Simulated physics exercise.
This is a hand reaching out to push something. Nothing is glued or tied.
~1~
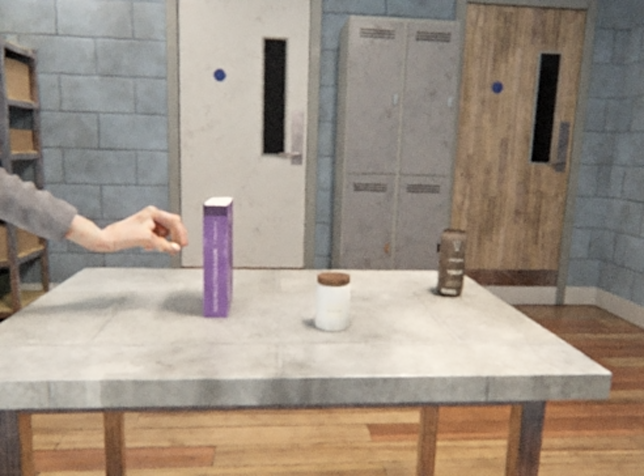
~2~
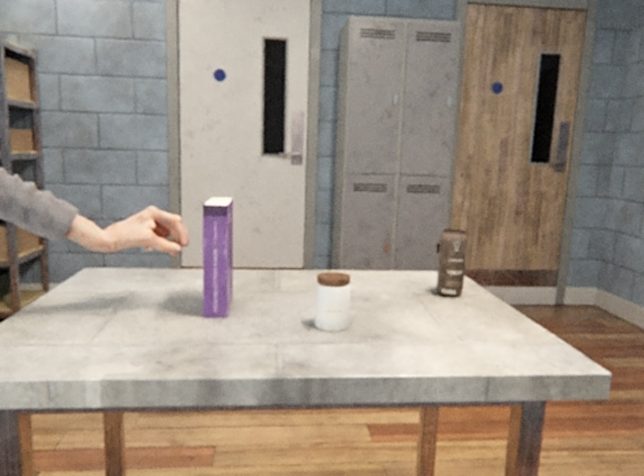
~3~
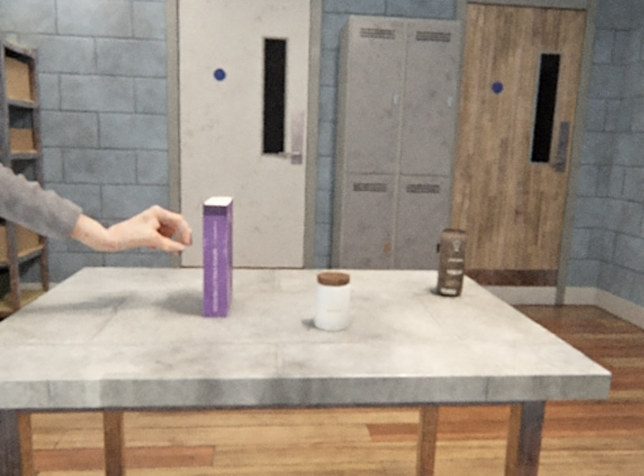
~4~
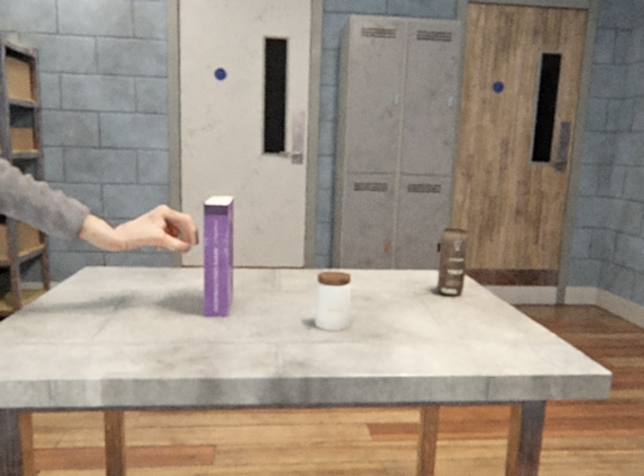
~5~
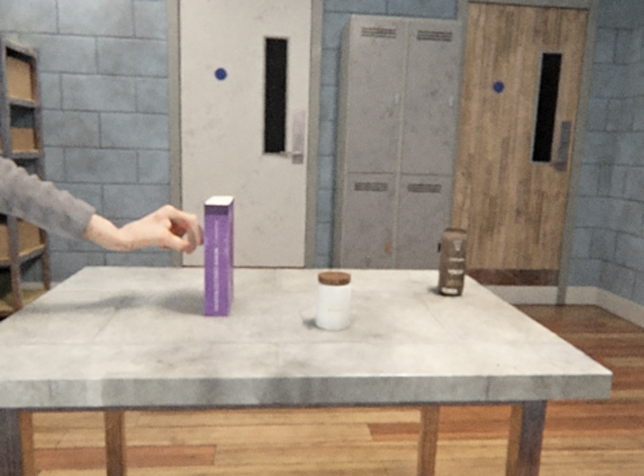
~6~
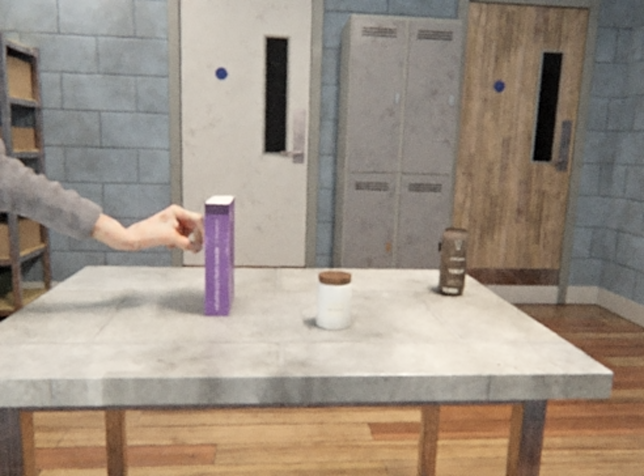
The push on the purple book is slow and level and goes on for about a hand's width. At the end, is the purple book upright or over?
The purple book falls over.
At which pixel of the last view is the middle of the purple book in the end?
Around (293, 295).
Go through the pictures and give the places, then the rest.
Purple book (219, 255), in the first picture.
Purple book (219, 255), in the second picture.
Purple book (219, 255), in the third picture.
Purple book (220, 254), in the fourth picture.
Purple book (220, 254), in the fifth picture.
Purple book (221, 254), in the sixth picture.
Then, 0.40 s after the last picture, purple book tipped 20° from how it was near (240, 253).
Then, 0.60 s after the last picture, purple book tipped 60° from how it was near (273, 270).
Then, 0.80 s after the last picture, purple book on its side near (292, 295).
At rest, tipped over on the table, purple book. Seen from the same camera at the end, purple book near (292, 295).
